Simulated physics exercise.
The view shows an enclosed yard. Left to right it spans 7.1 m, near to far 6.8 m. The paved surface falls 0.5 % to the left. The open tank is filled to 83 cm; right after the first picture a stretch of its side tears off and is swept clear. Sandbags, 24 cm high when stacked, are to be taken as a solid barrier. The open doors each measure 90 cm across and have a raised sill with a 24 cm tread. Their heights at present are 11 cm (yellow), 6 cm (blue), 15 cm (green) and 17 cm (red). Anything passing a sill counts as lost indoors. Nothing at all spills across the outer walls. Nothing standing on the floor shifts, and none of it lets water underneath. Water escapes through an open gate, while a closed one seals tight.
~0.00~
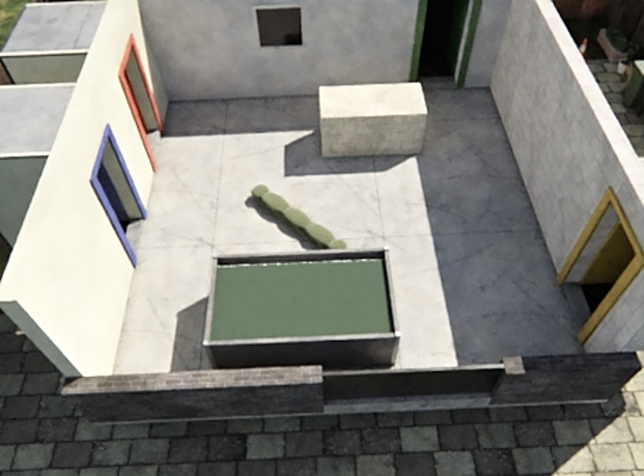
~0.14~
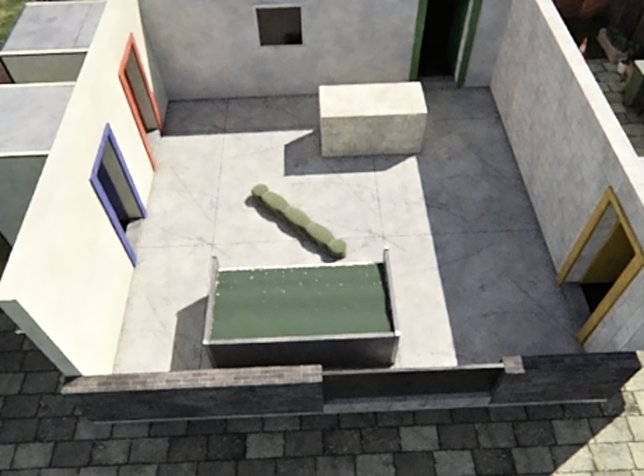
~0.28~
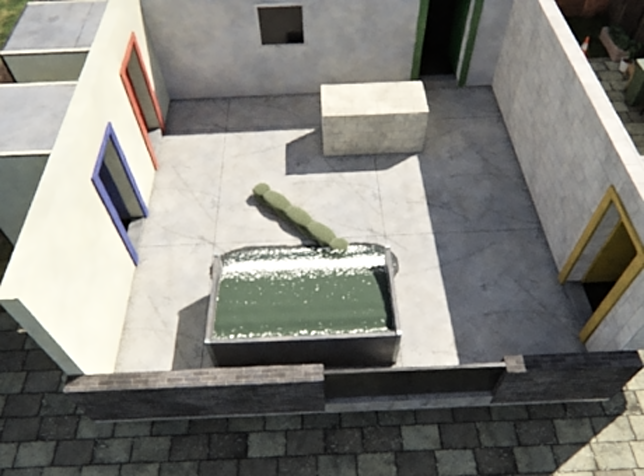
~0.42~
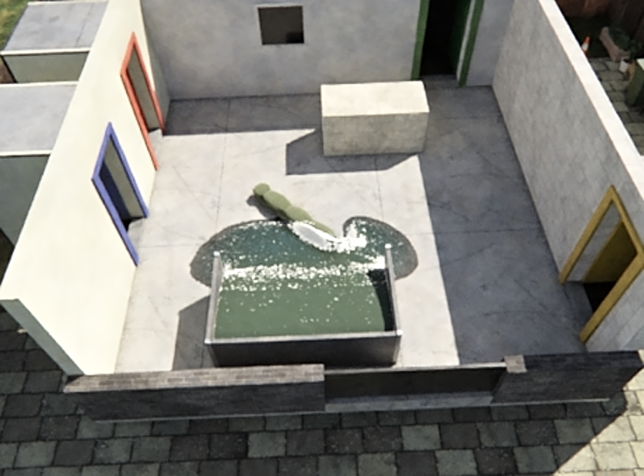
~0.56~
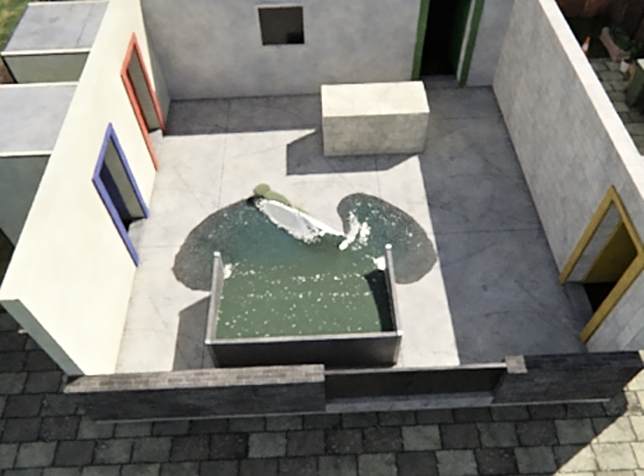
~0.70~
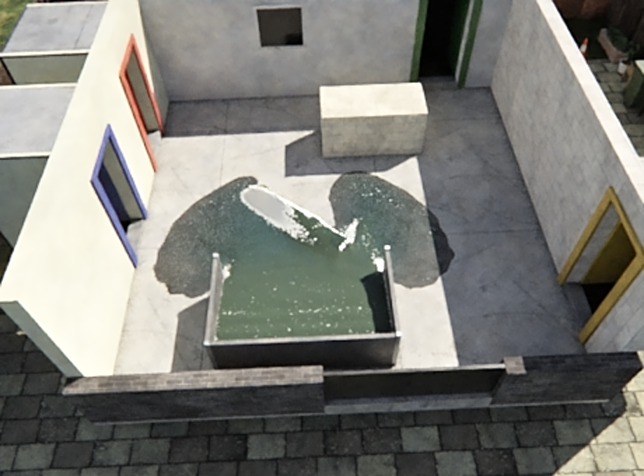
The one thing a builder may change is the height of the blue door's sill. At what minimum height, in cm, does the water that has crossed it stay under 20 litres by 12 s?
From about 18 cm.
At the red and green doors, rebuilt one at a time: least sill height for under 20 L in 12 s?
Some 20 cm for red, some 11.0 cm for green.
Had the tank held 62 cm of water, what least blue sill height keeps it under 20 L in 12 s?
Step height: Approx. 15 cm.
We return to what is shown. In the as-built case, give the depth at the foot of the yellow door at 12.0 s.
It comes to about 8.5 centimetres deep.
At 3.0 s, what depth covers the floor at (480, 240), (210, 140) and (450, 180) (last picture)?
In order: Around 2, 7 and 5 cm.
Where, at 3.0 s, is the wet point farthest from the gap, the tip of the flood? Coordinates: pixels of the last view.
(489, 90).
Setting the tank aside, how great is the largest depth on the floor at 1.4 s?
About 39 cm at most.
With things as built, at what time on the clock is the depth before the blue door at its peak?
3.2 s.
After 1.4 s water covers 45 % of the floor, deepest (39 cm) near (303, 242); 7 cm at the blue door, 0 litres in over its 6 cm sill.
After 3.0 s water covers 65 % of the floor, deepest (36 cm) near (194, 104); 20 cm at the blue door, 42 litres in over its 6 cm sill.
After 12.0 s water covers 95 % of the floor, deepest (16 cm) near (294, 391); 6 cm at the blue door, 165 litres in over its 6 cm sill.
At the blue door as built, the water arrived by 1.0 s and peaked near 20 cm at 3.2 s.
With a sill of 15 cm, 33 litres would have come in within the 12 s; with 20.5 cm, 10 litres. So under 20 litres takes about 18 cm.
